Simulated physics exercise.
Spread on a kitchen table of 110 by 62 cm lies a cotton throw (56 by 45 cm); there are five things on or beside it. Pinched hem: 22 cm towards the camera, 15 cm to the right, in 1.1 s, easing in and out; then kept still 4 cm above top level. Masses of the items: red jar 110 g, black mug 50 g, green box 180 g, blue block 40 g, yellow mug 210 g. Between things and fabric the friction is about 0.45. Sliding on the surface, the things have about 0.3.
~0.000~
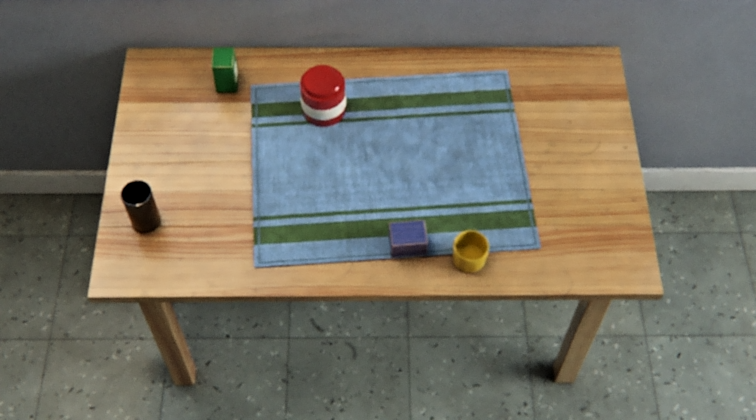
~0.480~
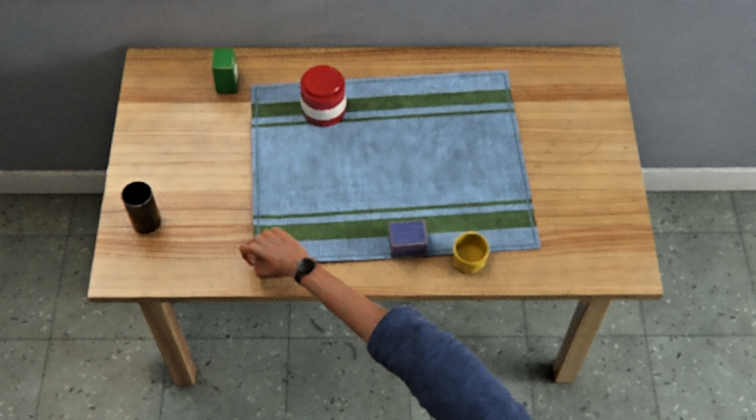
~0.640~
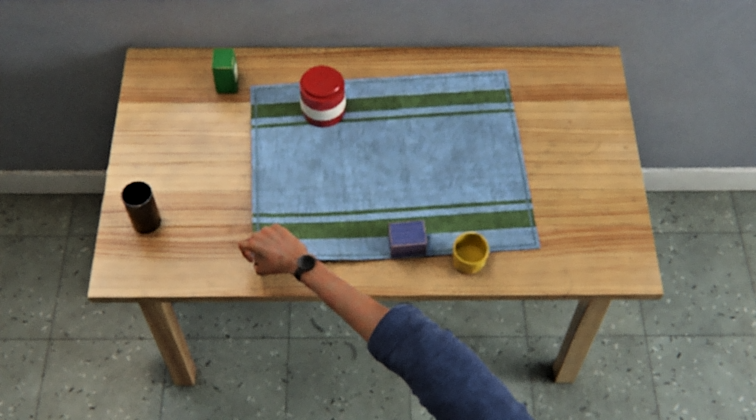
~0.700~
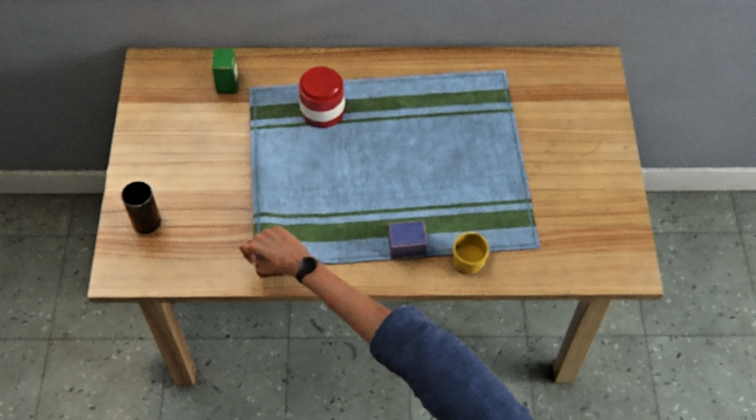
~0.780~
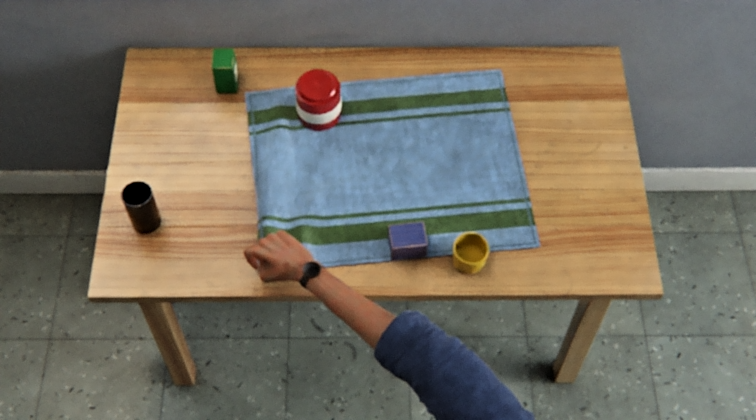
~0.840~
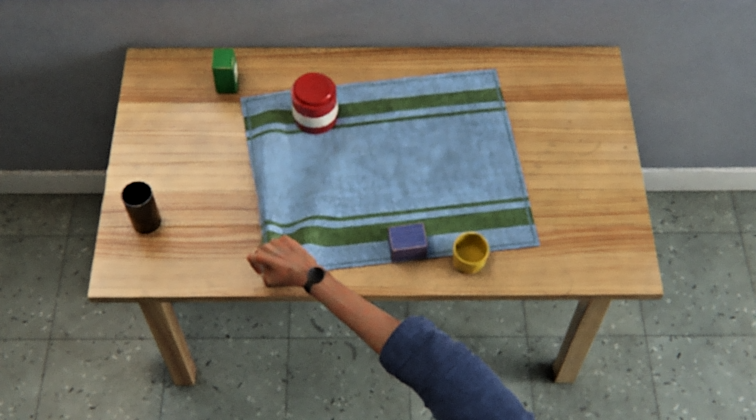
A hand grips the blue cloth's near-left corner and shifts it slightly, moving the red jar.
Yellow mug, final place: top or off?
My guess is it is left on the surface.
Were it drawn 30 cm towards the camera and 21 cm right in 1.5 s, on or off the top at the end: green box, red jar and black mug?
In that case green box holds on, red jar holds on and black mug holds on.
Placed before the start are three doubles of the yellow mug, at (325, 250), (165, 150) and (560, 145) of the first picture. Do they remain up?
Taking them one by one: Is lost, then is left on top, then is left on top.
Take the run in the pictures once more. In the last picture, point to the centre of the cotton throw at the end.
About (348, 220).
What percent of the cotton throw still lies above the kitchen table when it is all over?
Some 85 per cent of it.
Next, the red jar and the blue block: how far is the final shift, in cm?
Approx. final shift - red jar: 30 cm; blue block: 10 cm.
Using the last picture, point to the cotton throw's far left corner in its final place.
Roughly (189, 230).
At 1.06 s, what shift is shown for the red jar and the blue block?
The red jar is 8 cm out, the blue block 2 cm.
After 1.1 s, 100 % of the cotton throw is still over the top; red jar 8 cm off its start, blue block 2 cm off its start.
After 1.3 s, 95 % of the cotton throw is still over the top; red jar 16 cm off its start, blue block 5 cm off its start.
After 1.5 s, 90 % of the cotton throw is still over the top; yellow mug 1 cm off its start at (477, 251), red jar 24 cm off its start at (270, 170), blue block 8 cm off its start at (417, 270).
After 1.7 s, 85 % of the cotton throw is still over the top; yellow mug 2 cm off its start, red jar 29 cm off its start, blue block 9 cm off its start.
After 3.3 s, 85 % of the cotton throw is still over the top; yellow mug 2 cm off its start at (478, 251), red jar 29 cm off its start at (259, 187), blue block 9 cm off its start at (421, 275).
